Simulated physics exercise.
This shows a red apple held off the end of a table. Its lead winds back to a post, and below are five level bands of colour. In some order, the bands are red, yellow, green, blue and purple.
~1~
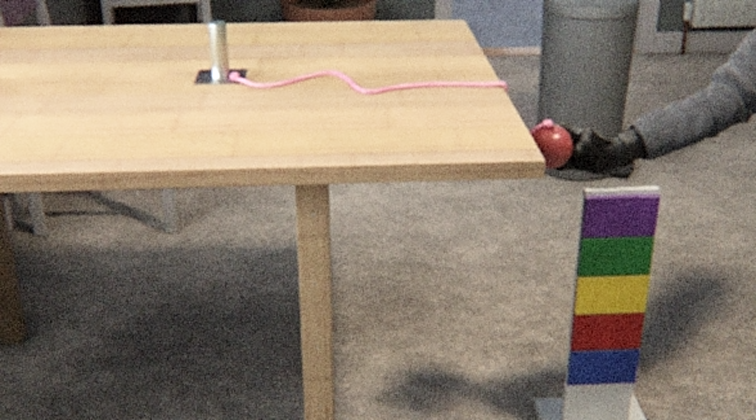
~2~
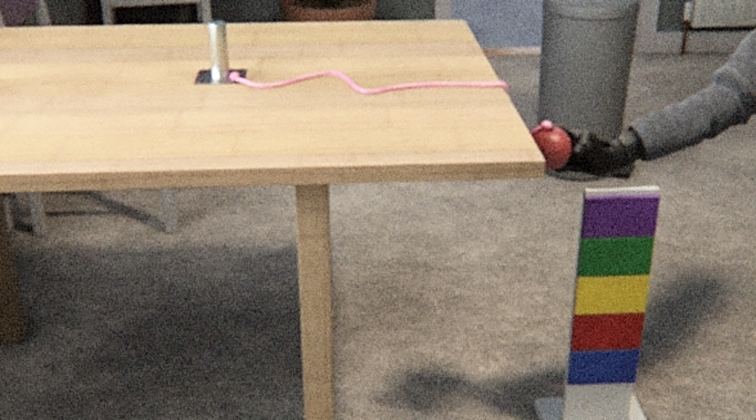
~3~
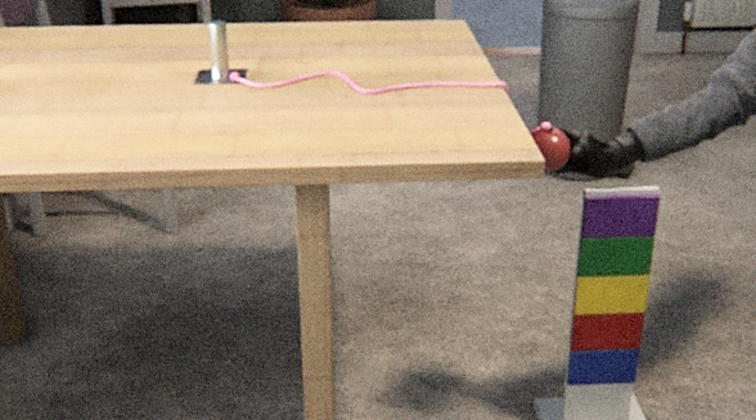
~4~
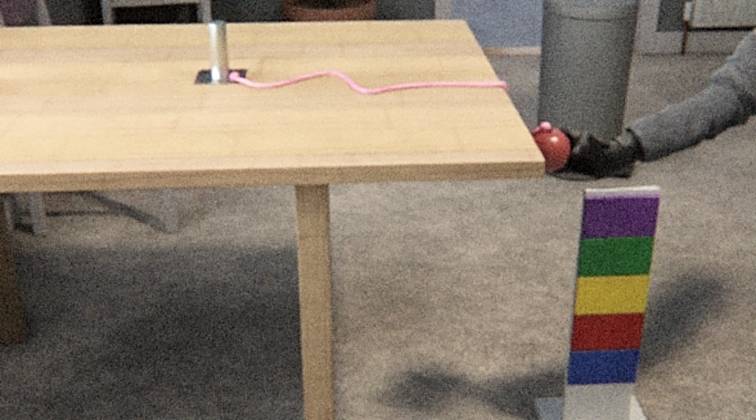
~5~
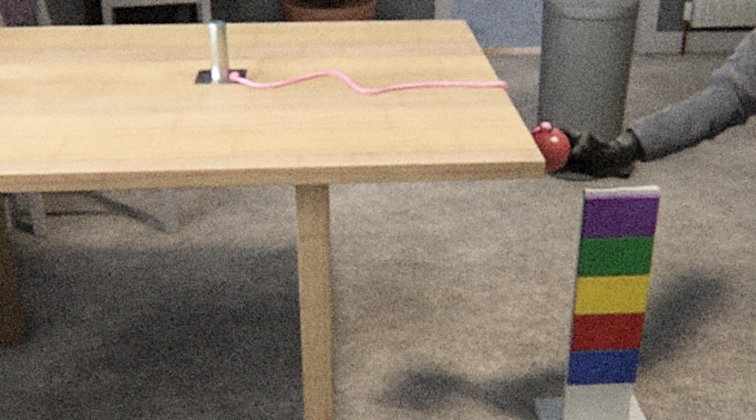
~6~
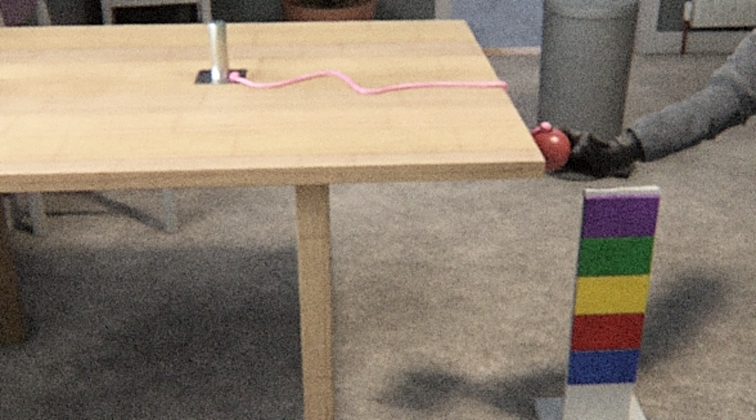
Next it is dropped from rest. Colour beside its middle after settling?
Green.
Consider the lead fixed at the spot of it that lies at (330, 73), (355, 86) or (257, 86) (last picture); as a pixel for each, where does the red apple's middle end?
(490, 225), (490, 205) and (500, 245).
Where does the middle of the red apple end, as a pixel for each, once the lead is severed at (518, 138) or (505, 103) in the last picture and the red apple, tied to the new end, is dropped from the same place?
Result 1: (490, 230). Result 2: (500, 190).
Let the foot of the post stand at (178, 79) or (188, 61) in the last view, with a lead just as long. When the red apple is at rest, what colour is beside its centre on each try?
One after the other, purple; purple.
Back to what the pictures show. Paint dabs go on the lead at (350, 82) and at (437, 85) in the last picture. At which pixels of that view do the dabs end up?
Final spots: (397, 81), then (503, 96).
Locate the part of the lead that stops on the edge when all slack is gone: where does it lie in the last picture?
Check around (430, 85) - that's where it is.
Soon after, apple near (469, 249); level with green.
After that, apple near (524, 254); level with green.
In the end, apple near (504, 255); level with green. The green one.
